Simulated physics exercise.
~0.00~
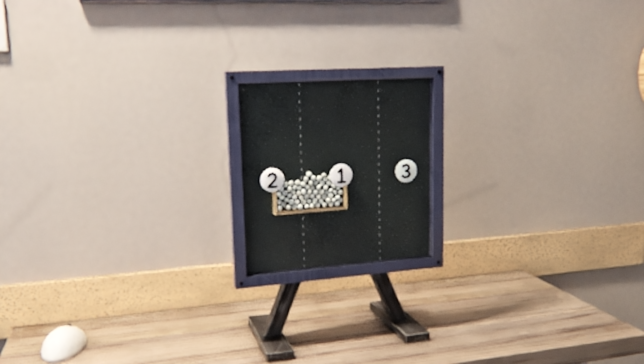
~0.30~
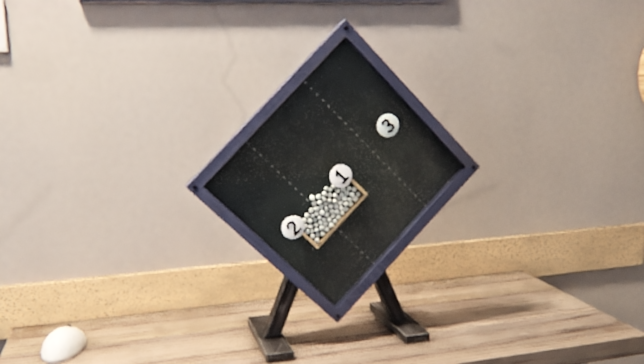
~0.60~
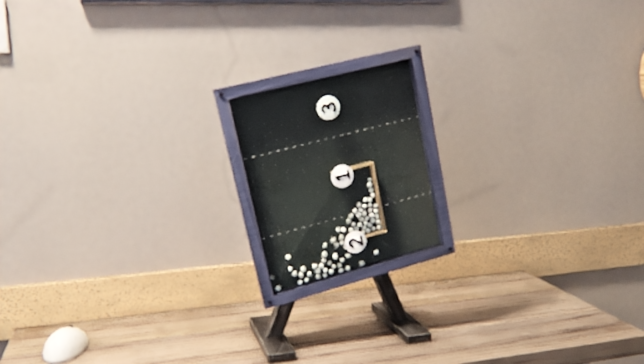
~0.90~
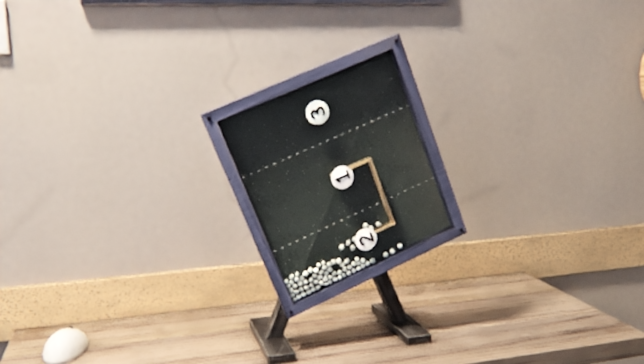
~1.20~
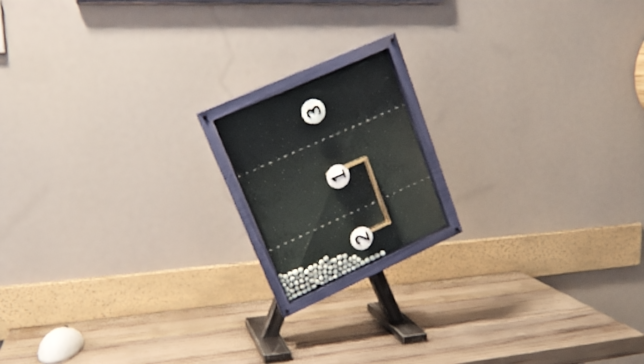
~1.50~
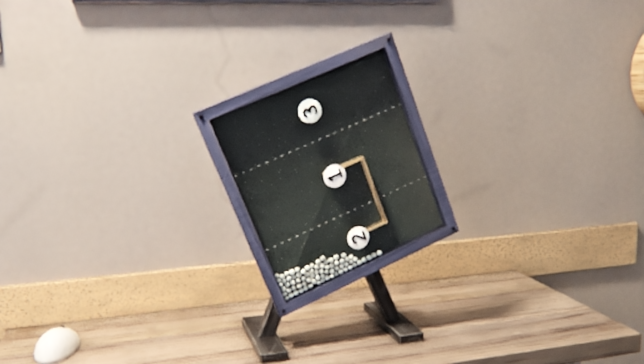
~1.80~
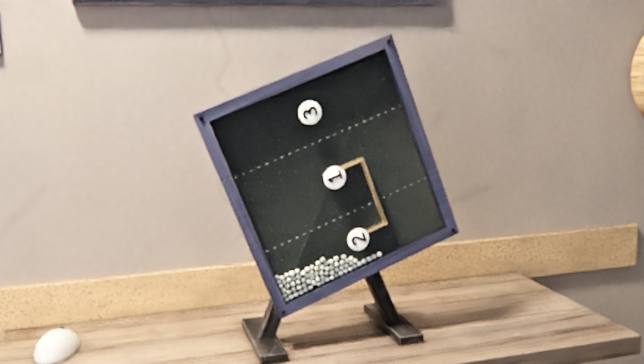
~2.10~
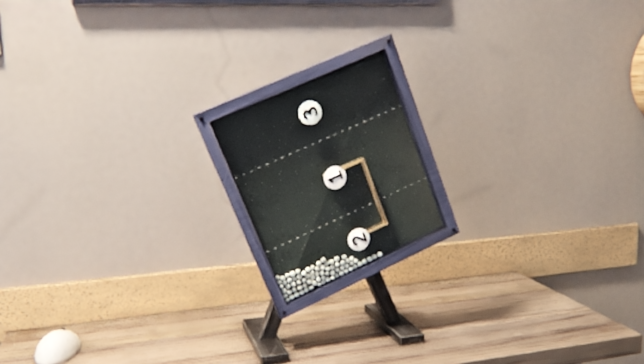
In the video, a square, dark-faced case on a stand turns anticlockwise well past a quarter turn, and small white beads spill from a tray between numbered discs. They slide to the lower left corner and settle along the bottom edge as the tilted case stays still.
